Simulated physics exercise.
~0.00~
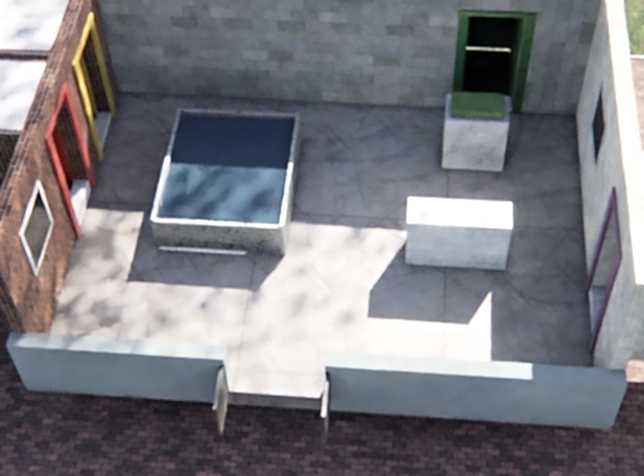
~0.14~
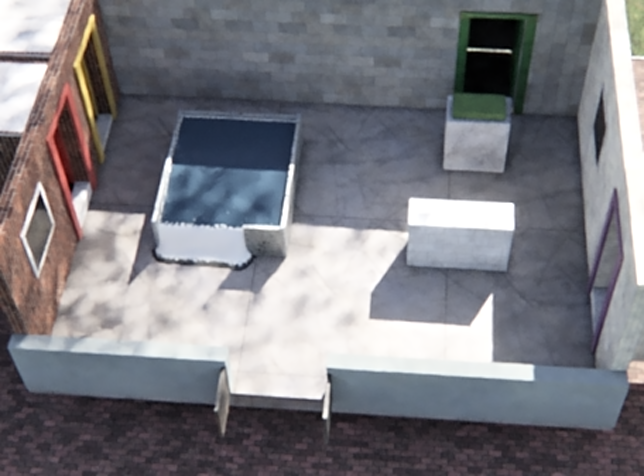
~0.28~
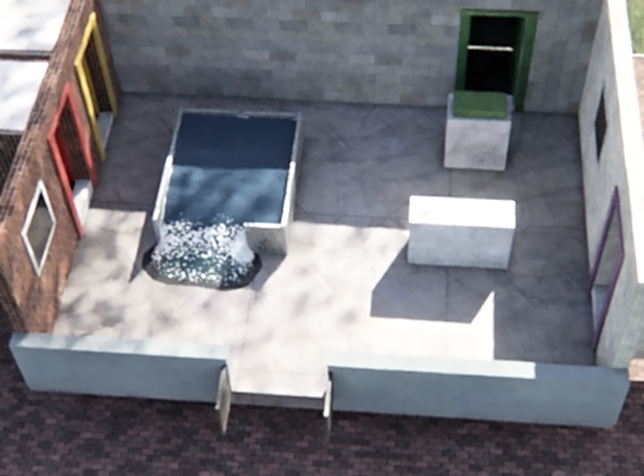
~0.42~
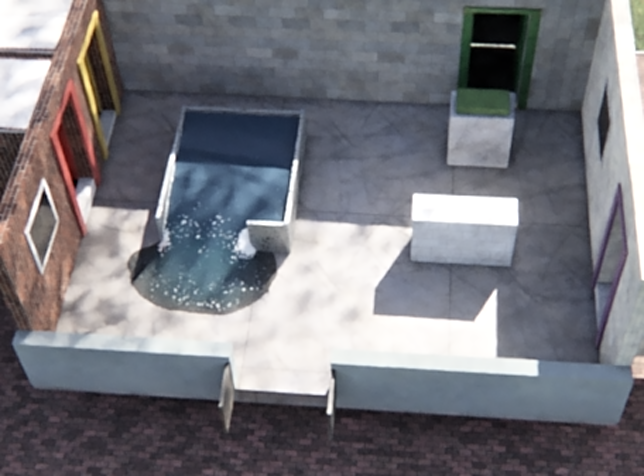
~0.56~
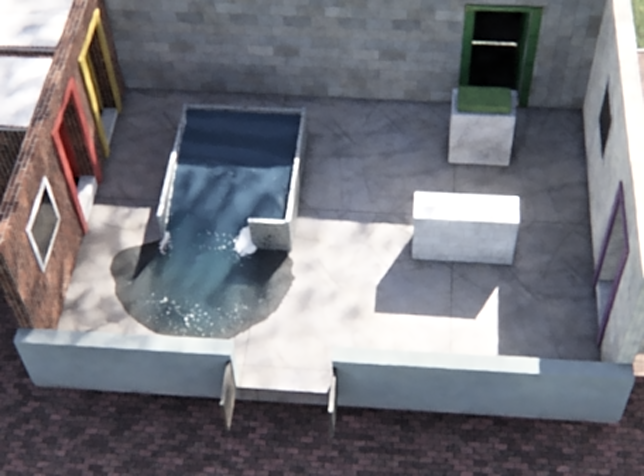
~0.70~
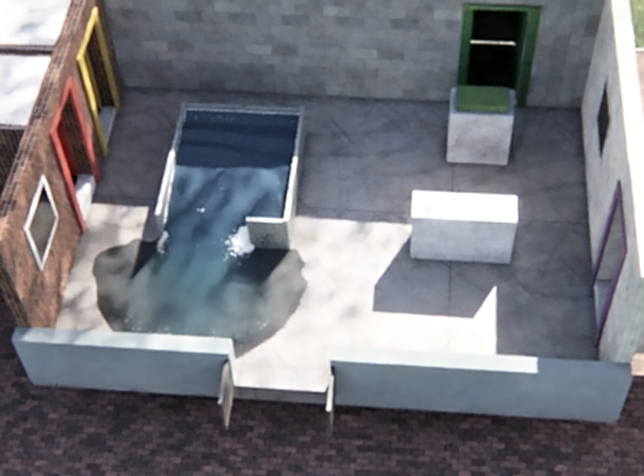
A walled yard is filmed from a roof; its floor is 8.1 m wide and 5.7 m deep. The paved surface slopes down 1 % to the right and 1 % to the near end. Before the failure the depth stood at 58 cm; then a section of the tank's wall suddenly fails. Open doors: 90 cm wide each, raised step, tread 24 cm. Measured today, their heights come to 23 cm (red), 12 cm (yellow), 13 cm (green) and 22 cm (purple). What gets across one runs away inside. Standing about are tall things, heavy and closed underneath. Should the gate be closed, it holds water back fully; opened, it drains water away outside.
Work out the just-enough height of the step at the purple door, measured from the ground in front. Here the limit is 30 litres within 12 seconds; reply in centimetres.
It works out at roughly 7.5 cm.
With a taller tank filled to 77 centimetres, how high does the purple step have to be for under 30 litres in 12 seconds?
It would take a step of about 10.5 cm.
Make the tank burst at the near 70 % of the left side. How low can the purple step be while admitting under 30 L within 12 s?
Then it needs around 8.5 cm.
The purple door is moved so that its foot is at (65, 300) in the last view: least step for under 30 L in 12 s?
Something near 18 cm.
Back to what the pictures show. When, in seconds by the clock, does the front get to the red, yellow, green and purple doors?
Front arrival: Red 3.0 seconds, yellow 3.6 seconds, green 9.0 seconds, purple 4.5 seconds.
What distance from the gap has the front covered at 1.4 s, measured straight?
Around 3.0 m out.
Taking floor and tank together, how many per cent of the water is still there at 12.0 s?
Close to 78 in a hundred.
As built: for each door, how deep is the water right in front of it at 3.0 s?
Depth (cm): Red 4 / yellow 0 / green 0 / purple 0.
After 1.4 s water covers 20 % of the floor, deepest (35 cm) near (167, 366); it has not reached the purple door.
After 3.0 s water covers 25 % of the floor, deepest (34 cm) near (158, 354); it has not reached the purple door.
After 12.0 s water covers 85 % of the floor, deepest (12 cm) near (555, 190); 9 cm at the purple door, 0 litres in over its 22 cm step.
At the purple door as built, the water arrived by 4.5 s and peaked near 12 cm at 7.8 s.
With a step of 7 cm, 40 litres would have come in within the 12 s; with 9.5 cm, 7 litres. So under 30 litres takes about 7.5 cm.
